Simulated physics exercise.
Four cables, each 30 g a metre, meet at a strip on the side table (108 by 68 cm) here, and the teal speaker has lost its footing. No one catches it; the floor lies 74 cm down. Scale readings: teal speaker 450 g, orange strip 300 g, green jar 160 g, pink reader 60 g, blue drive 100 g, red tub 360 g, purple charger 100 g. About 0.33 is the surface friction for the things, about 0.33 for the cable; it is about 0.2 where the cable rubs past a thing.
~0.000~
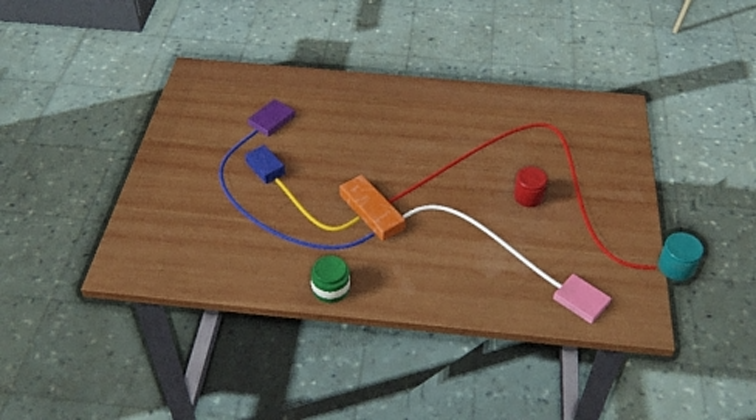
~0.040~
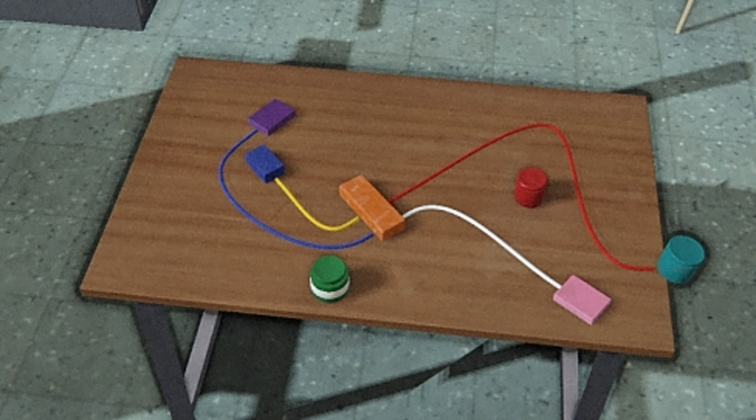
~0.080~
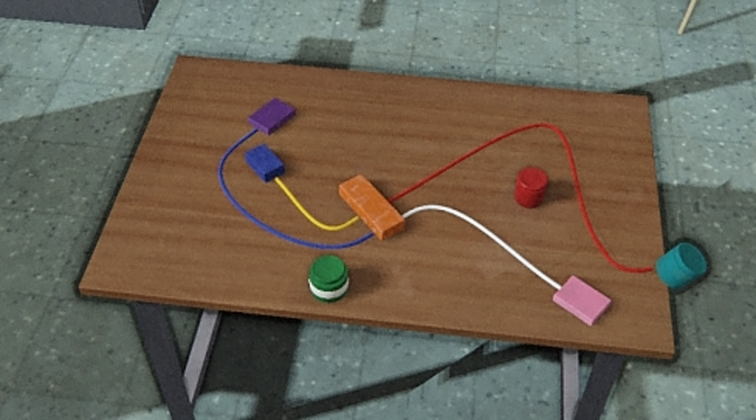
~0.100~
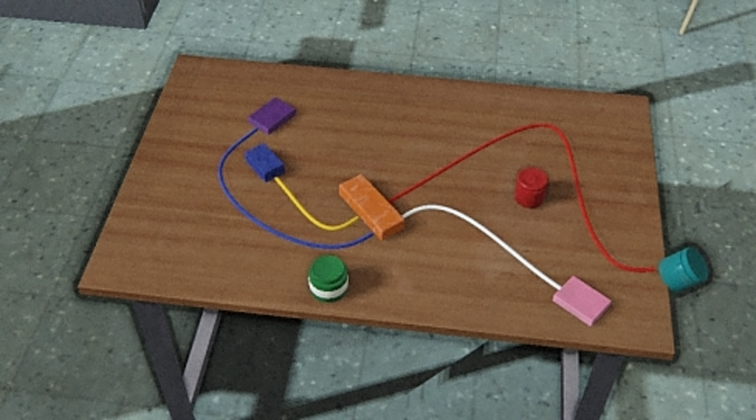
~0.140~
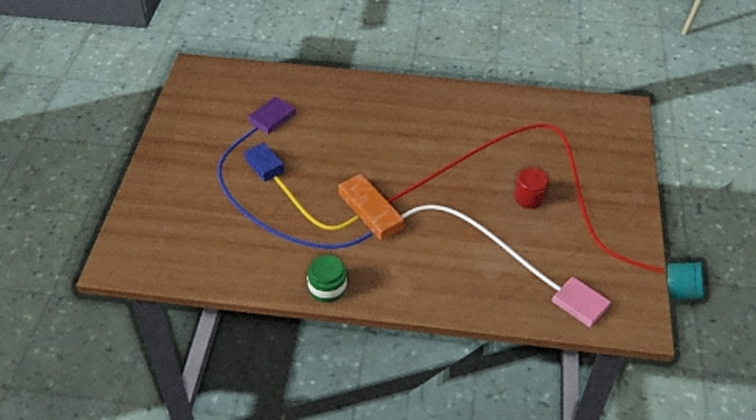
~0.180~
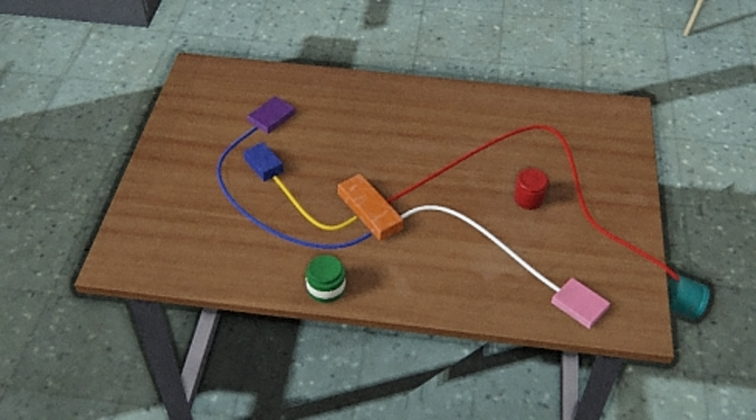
On a wooden table, a teal cylinder tips over the right edge, pulling its red cable.
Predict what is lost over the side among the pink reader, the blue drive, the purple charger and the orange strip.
The pink reader stays up; the blue drive stays up; the purple charger stays up; the orange strip stays up.
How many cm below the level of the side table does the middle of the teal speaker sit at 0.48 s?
Depth below the top: Around 45 cm.
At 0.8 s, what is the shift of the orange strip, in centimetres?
40 cm.
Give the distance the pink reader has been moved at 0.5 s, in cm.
Shift: Approx. 0 cm.
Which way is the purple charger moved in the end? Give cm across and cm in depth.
Approx. 11 cm rightwards, 5 cm closer.
At 0.5 s, the strip's end of the red cable at (449, 207); orange strip 13 cm off its start, blue drive 6 cm off its start, teal speaker over the edge.
At 0.8 s, the strip's end of the red cable at (581, 195); orange strip 39 cm off its start, blue drive 34 cm off its start, purple charger 4 cm off its start.
At 1.1 s, the strip's end of the red cable at (602, 191); blue drive 46 cm off its start at (488, 158), orange strip 44 cm off its start at (590, 185), purple charger 12 cm off its start at (320, 132).
At 1.4 s, the strip's end of the red cable at (602, 191); blue drive 46 cm off its start, orange strip 44 cm off its start, purple charger 12 cm off its start.
At 2.6 s, the strip's end of the red cable at (602, 191); blue drive 46 cm off its start at (488, 158), orange strip 44 cm off its start at (590, 185), purple charger 12 cm off its start at (320, 132), pink reader 1 cm off its start at (578, 296).
